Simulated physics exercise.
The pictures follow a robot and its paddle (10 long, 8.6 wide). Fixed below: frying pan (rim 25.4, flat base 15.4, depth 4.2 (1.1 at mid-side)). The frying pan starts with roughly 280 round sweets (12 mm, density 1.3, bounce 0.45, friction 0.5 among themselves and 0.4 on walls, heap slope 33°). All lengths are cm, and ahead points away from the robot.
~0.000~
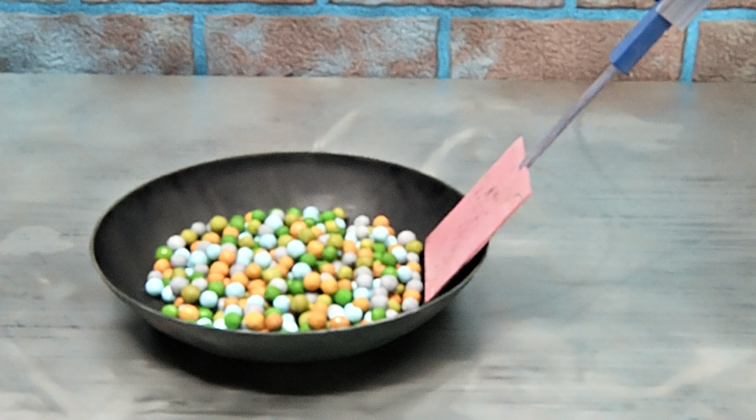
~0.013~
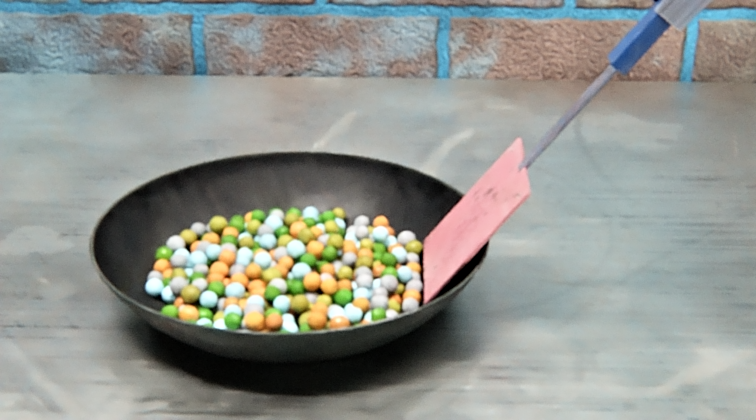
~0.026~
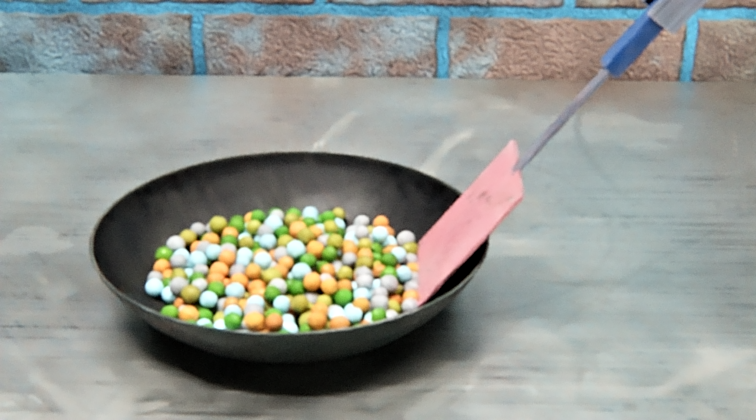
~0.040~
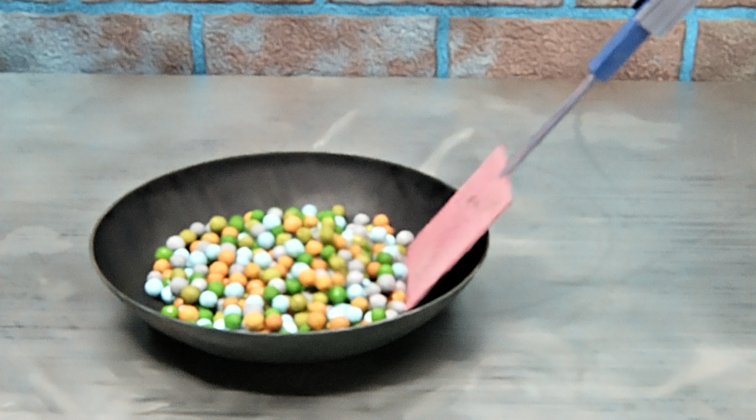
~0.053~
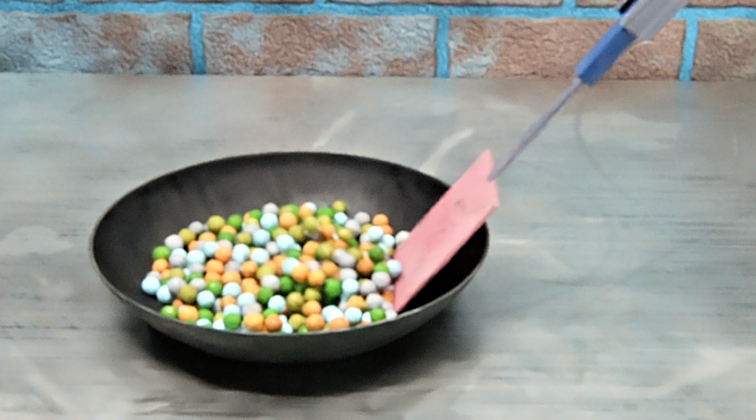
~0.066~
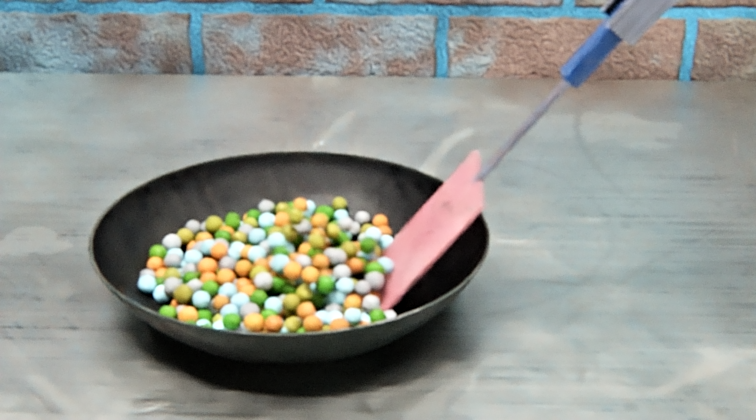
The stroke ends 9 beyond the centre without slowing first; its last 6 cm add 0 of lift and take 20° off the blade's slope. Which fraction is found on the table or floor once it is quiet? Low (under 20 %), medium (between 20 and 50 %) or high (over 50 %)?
Share on the table or floor: Low (under 20 %).
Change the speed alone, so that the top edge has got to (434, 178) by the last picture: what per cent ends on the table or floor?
Some 35 per cent.
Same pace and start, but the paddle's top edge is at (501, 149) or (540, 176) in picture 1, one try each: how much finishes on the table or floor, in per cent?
About 20 and 10 per cent.
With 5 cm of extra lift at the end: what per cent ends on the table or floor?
About 15 per cent.
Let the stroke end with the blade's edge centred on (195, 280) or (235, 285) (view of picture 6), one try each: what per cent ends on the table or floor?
About 0 and 0 per cent.
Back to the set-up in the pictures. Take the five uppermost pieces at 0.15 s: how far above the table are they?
About 4 cm.
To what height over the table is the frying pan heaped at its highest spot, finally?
About 5.5 cm.
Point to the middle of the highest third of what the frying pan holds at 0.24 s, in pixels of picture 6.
Around (200, 248).
After 0.15 s, sloping 52°, highest piece 4 above the table; 282 in the frying pan.
After 0.24 s, sloping 45°, highest piece 5 above the table; 282 in the frying pan.
After 0.48 s, sloping 32°, highest piece 5 above the table; 253 in the frying pan, 27 on the table or floor, 2 on the blade or in flight.
After 1.53 s, sloping 32°, highest piece 5 above the table; 252 in the frying pan, 30 on the table or floor.
In the end, 252 in the frying pan, 30 on the table or floor. That is 11 % on the table or floor.
